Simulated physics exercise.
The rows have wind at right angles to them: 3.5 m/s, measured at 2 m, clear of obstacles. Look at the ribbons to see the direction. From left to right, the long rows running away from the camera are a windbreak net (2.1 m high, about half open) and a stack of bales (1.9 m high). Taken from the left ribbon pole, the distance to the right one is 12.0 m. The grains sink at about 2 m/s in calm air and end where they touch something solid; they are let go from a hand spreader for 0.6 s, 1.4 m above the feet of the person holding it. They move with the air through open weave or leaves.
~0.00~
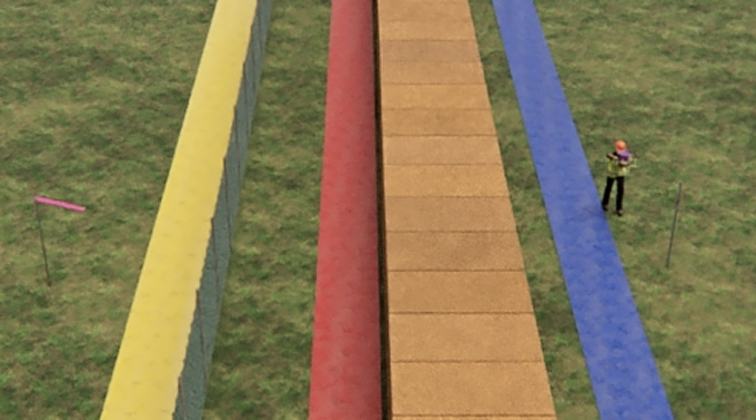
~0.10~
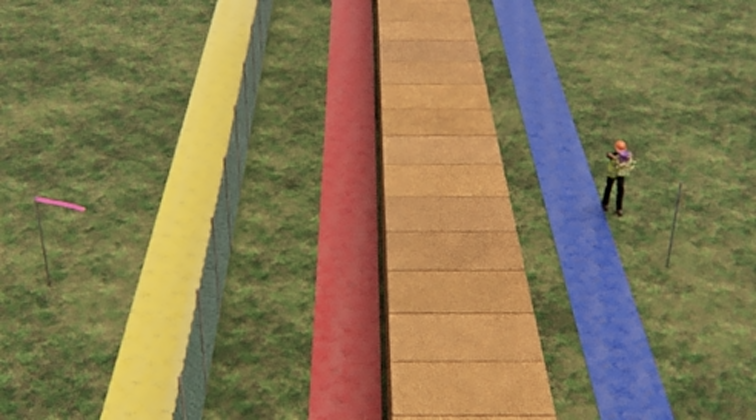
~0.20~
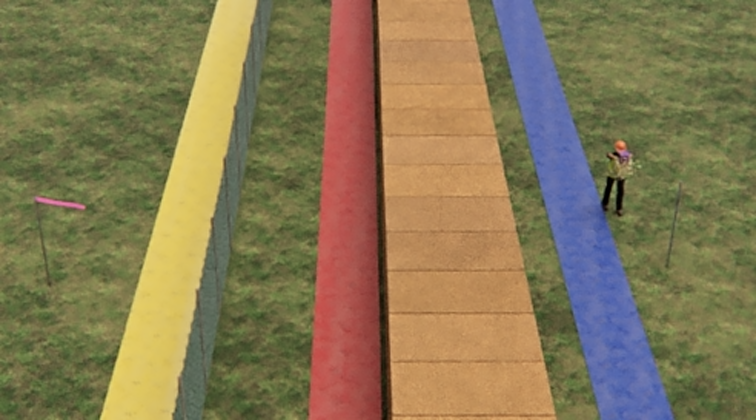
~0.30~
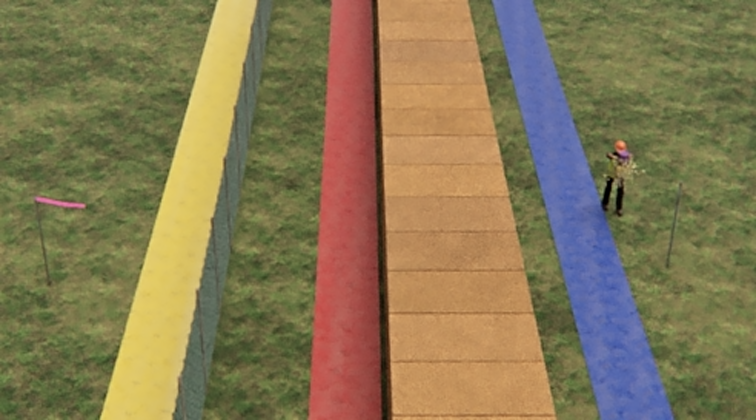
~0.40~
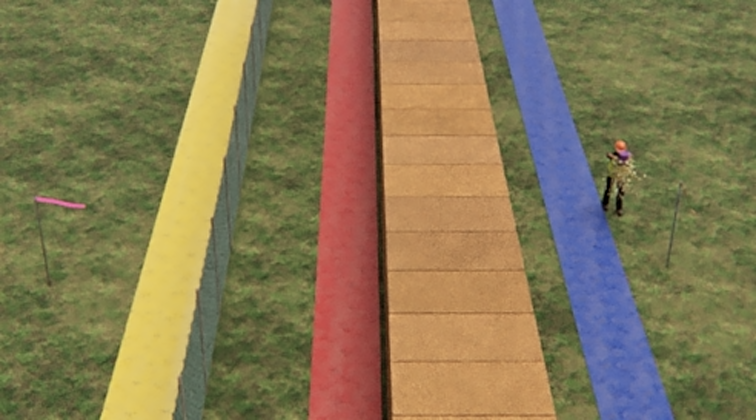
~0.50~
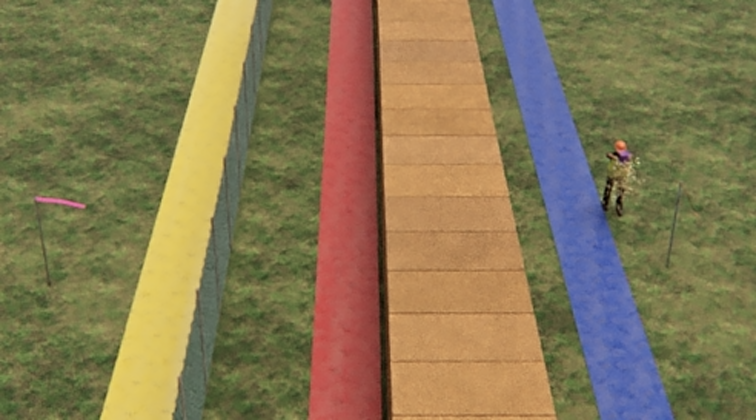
Pale grains spread in a small, loose cloud around a standing person in an orange hat at the right, drifting slightly downward, while a pink ribbon streams rightward from the left pole beyond the long yellow, red and blue rows.
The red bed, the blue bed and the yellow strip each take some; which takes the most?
The blue one takes the most.
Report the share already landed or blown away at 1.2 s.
Share: Near 60 percent.
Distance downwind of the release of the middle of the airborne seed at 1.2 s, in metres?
0.0 metres.
After 1.2 s, 58 % is no longer flying here, and 23 % lies on the blue bed, 0 % on the yellow strip and 0 % on the red bed; the middle of what still flies is 0.4 m above the low ground, near (614, 208).
After 2.0 s, 98 % is no longer flying here, and 44 % lies on the blue bed, 0 % on the yellow strip and 0 % on the red bed.
After 3.5 s, 100 % is no longer flying here, and 45 % lies on the blue bed, 0 % on the yellow strip and 0 % on the red bed.
After 8.0 s, 100 % is no longer flying here, and 45 % lies on the blue bed, 0 % on the yellow strip and 0 % on the red bed.
After 45.0 s, 100 % is no longer flying here, and 45 % lies on the blue bed, 0 % on the yellow strip and 0 % on the red bed.
